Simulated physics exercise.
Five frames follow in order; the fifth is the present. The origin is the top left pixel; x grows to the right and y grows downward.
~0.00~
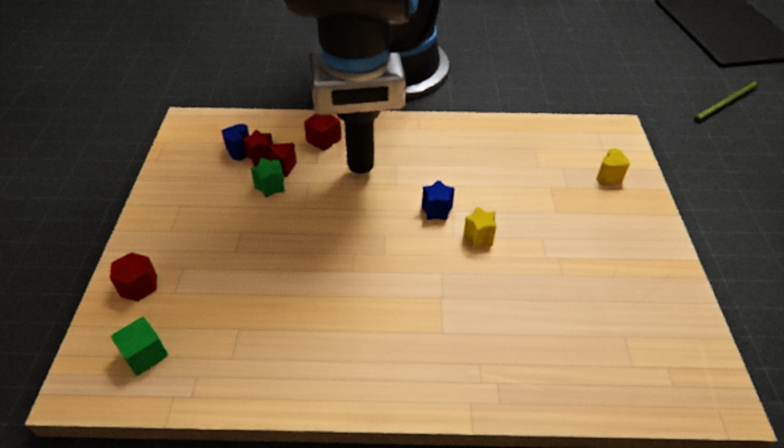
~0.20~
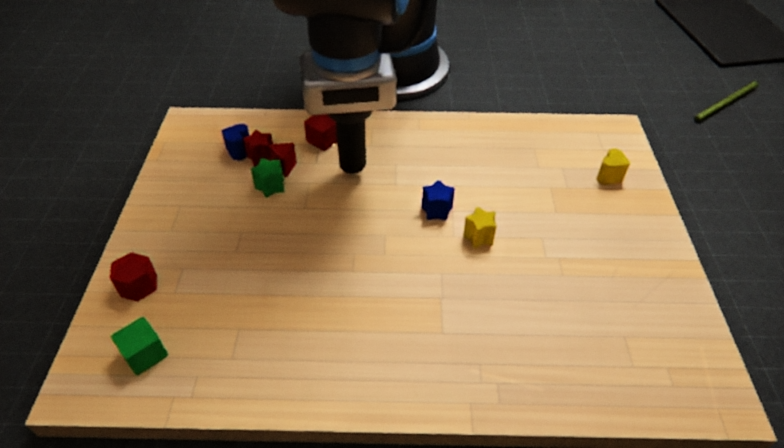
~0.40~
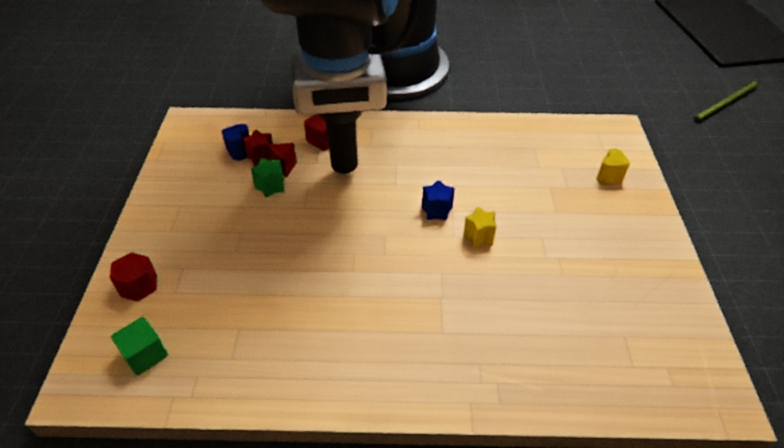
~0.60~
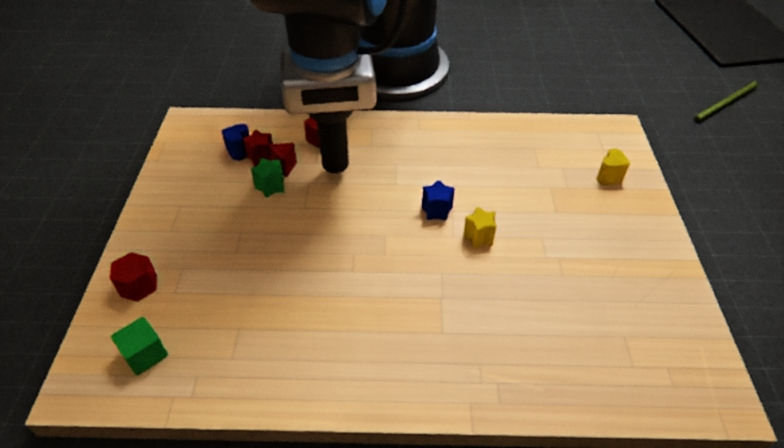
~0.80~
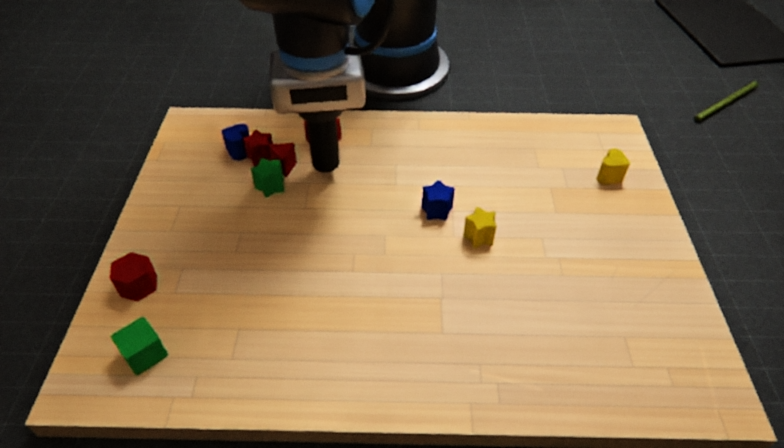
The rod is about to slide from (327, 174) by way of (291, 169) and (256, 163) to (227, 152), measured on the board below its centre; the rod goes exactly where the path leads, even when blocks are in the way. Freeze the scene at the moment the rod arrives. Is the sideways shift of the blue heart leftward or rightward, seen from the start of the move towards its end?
The right.
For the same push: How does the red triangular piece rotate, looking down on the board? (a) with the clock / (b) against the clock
That would be b.
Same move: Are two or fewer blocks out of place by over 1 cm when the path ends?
No, that is not how it ends up.
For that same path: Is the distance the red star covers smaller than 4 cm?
I'd say no.
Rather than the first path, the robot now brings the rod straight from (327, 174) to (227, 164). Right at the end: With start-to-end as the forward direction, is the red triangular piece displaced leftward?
In short: Yes.
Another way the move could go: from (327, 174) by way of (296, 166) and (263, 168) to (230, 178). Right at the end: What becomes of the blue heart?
The blue heart changes place.
What follows on the original path. One third of the way, rod at (289, 160); blue heart at (230, 130), turned 15° clockwise; red star at (249, 138), turned 35° clockwise; red triangular piece at (264, 149), turned 25° anticlockwise.
Two thirds of the way, rod at (252, 154); blue heart at (220, 123), turned 25° clockwise; red star at (229, 134), turned 70° clockwise; red triangular piece at (230, 153), turned 55° anticlockwise.
At the end, rod at (224, 143); blue heart at (203, 109), turned 45° clockwise; red star at (204, 122), turned 90° clockwise; green star still; red triangular piece at (221, 152), turned 95° anticlockwise.
